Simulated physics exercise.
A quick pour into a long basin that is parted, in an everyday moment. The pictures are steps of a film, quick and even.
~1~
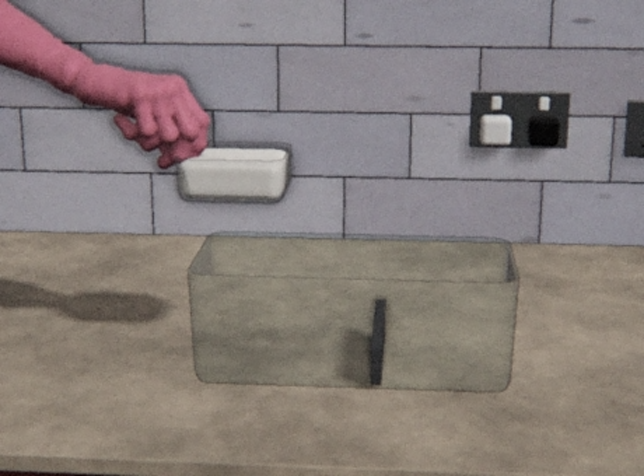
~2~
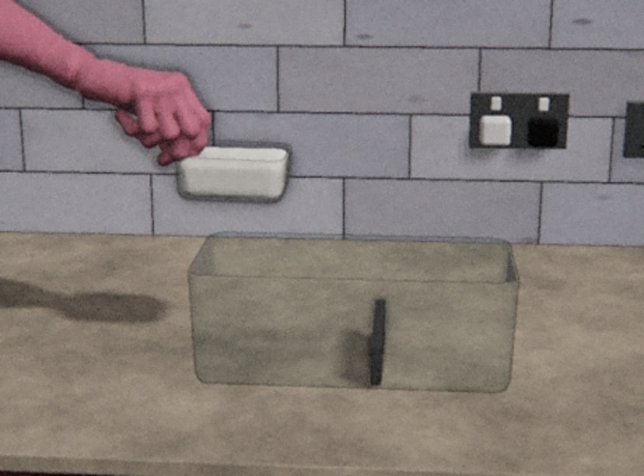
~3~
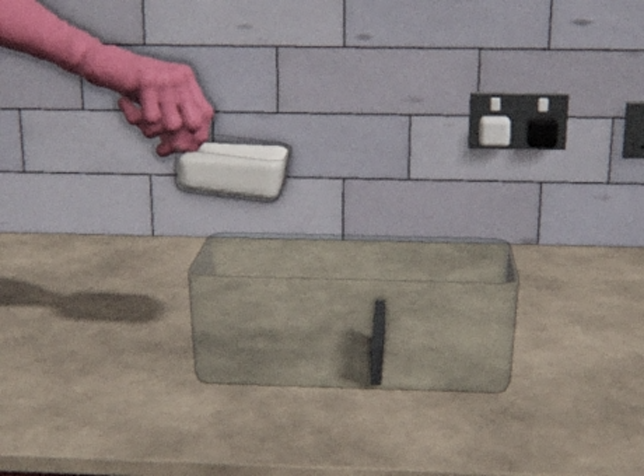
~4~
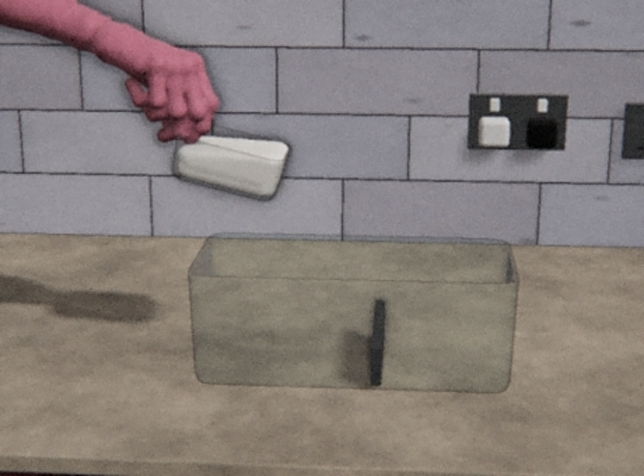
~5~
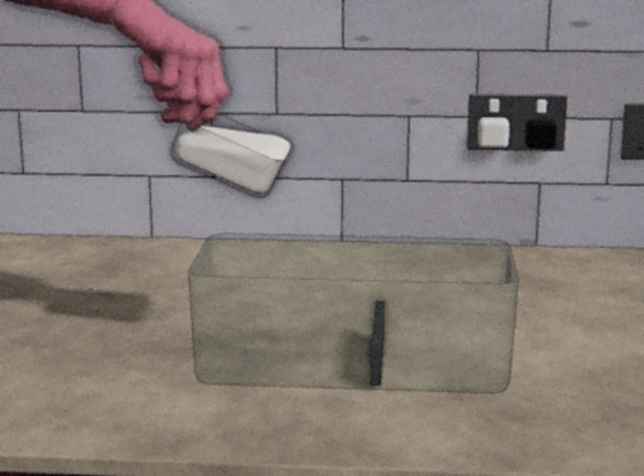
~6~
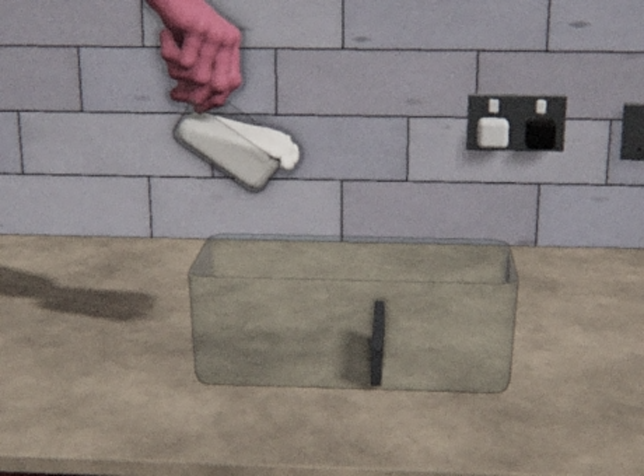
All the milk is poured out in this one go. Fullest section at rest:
Right.
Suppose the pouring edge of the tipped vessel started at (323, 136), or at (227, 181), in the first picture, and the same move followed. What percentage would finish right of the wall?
In order, some 80 and 10 percent.
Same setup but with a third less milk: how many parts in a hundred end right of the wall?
Some 55 parts in a hundred.
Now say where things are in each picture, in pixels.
In the first picture, tilt 0°; pouring edge (288, 154); surface from (185, 156) to (286, 158); the long basin's rim runs from (199, 254) to (514, 261); the wall's top is at (379, 323).
In the second picture, tilt 2°; pouring edge (288, 154); surface from (185, 155) to (286, 157).
In the third picture, tilt 6°; pouring edge (288, 155); surface from (185, 151) to (286, 154).
In the fourth picture, tilt 14°; pouring edge (287, 156); surface from (183, 144) to (287, 150); 1 per cent is over the edge.
In the fifth picture, tilt 23°; pouring edge (286, 156); surface from (183, 133) to (285, 148); 5 per cent is over the edge.
In the sixth picture, tilt 35°; pouring edge (286, 156); surface from (184, 119) to (267, 136); 9 per cent is over the edge.
A moment on, the tilt is 98° and 13 per cent is still to pour, 21 is left of the wall and 0 right of it.
Next, the tilt is 103° and 0 per cent is still to pour, 21 is left of the wall and 73 right of it.
Then the tilt is 103° and 0 per cent is still to pour, 30 is left of the wall and 66 right of it.
Later the tilt is 103° and 0 per cent is still to pour, 32 is left of the wall and 66 right of it.
At rest 32 per cent lies left of the wall, 66 right of it and 2 outside.
